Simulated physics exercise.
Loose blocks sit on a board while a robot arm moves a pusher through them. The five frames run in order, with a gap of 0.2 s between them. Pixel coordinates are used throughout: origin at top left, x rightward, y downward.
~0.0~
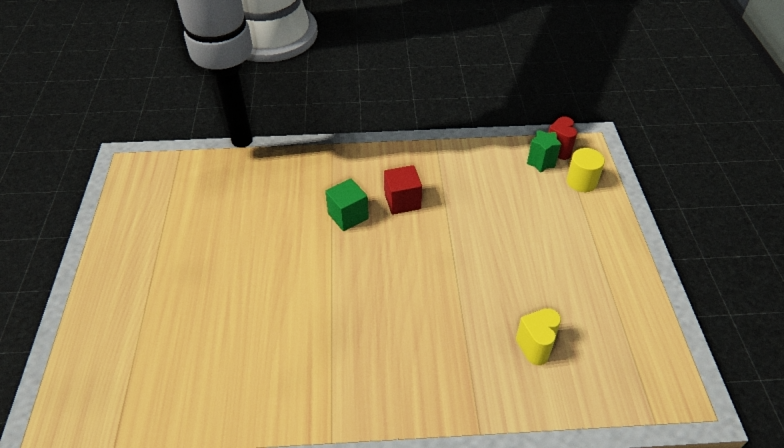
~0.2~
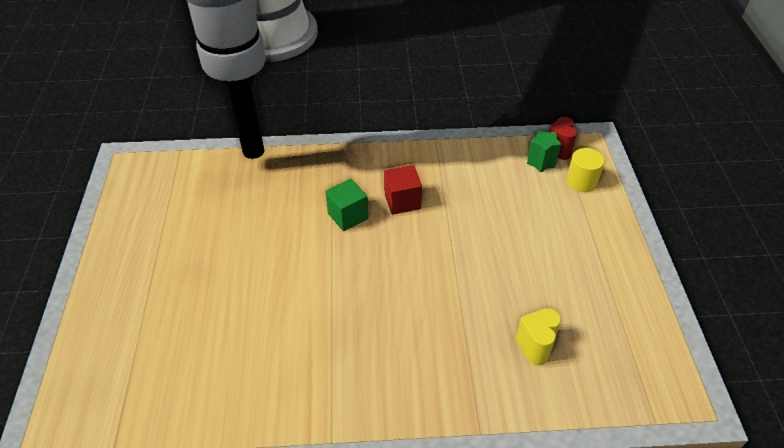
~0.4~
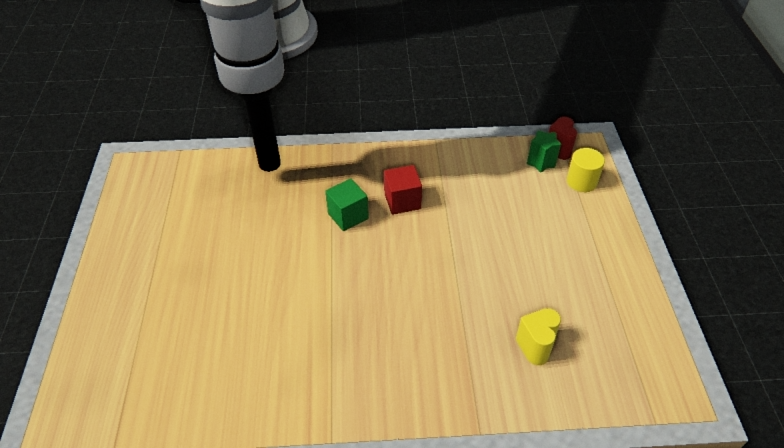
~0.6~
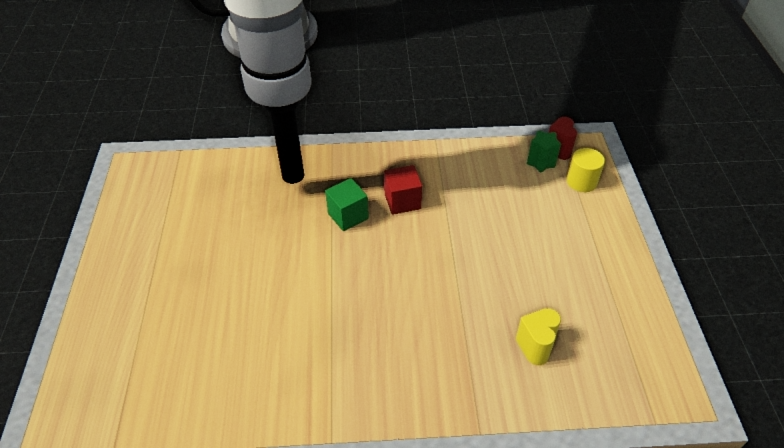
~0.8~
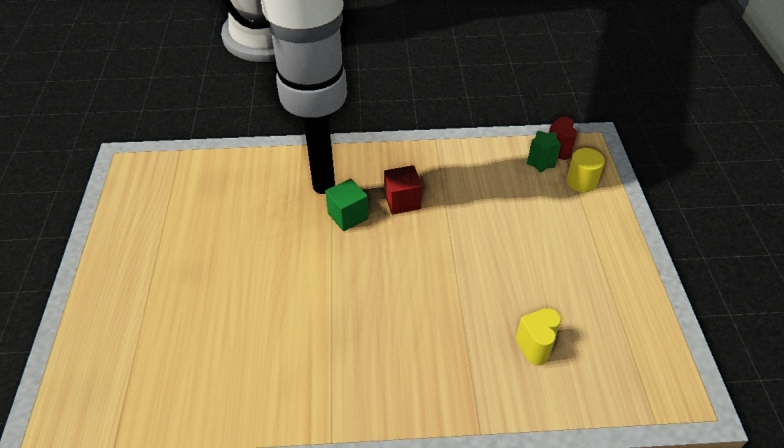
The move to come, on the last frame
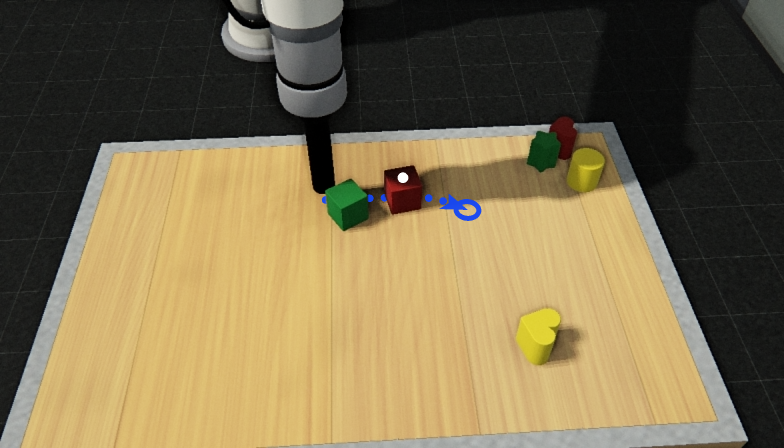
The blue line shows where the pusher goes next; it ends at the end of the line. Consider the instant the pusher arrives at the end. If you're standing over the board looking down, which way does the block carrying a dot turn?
It turns clockwise.
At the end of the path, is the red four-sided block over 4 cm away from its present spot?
Yes, that is how it ends up.
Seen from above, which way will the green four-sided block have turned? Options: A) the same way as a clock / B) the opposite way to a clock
I'll go with A - the same way as a clock.
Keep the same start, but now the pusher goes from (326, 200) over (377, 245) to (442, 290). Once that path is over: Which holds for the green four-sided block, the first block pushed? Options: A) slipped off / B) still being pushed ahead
The one that fits is A, slipped off.
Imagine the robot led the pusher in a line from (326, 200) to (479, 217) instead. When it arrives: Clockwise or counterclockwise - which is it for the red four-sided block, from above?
Top view: Counterclockwise.
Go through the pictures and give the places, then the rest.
In the first frame, pusher's lower end at (242, 141); green four-sided block at (346, 193); red four-sided block at (403, 178).
In the second frame, pusher at (254, 152); blocks still.
In the third frame, pusher at (270, 165); blocks still.
In the fourth frame, pusher at (293, 176); blocks still.
In the fifth frame, pusher at (324, 187); green four-sided block at (346, 193); red four-sided block at (403, 178).
Drawn move, from (326, 200) via (374, 198) and (422, 197), ending at (467, 210); the dot is on the red four-sided block.
The first path, step by step. One third of the way, pusher at (374, 185); green four-sided block at (354, 196), turned 30° clockwise.
Two thirds of the way, pusher at (422, 184); green four-sided block at (354, 196), turned 30° clockwise; red four-sided block at (449, 181), turned 40° clockwise.
At the end, pusher at (469, 197); green four-sided block at (354, 196), turned 30° clockwise; red four-sided block at (498, 194), turned 35° clockwise.
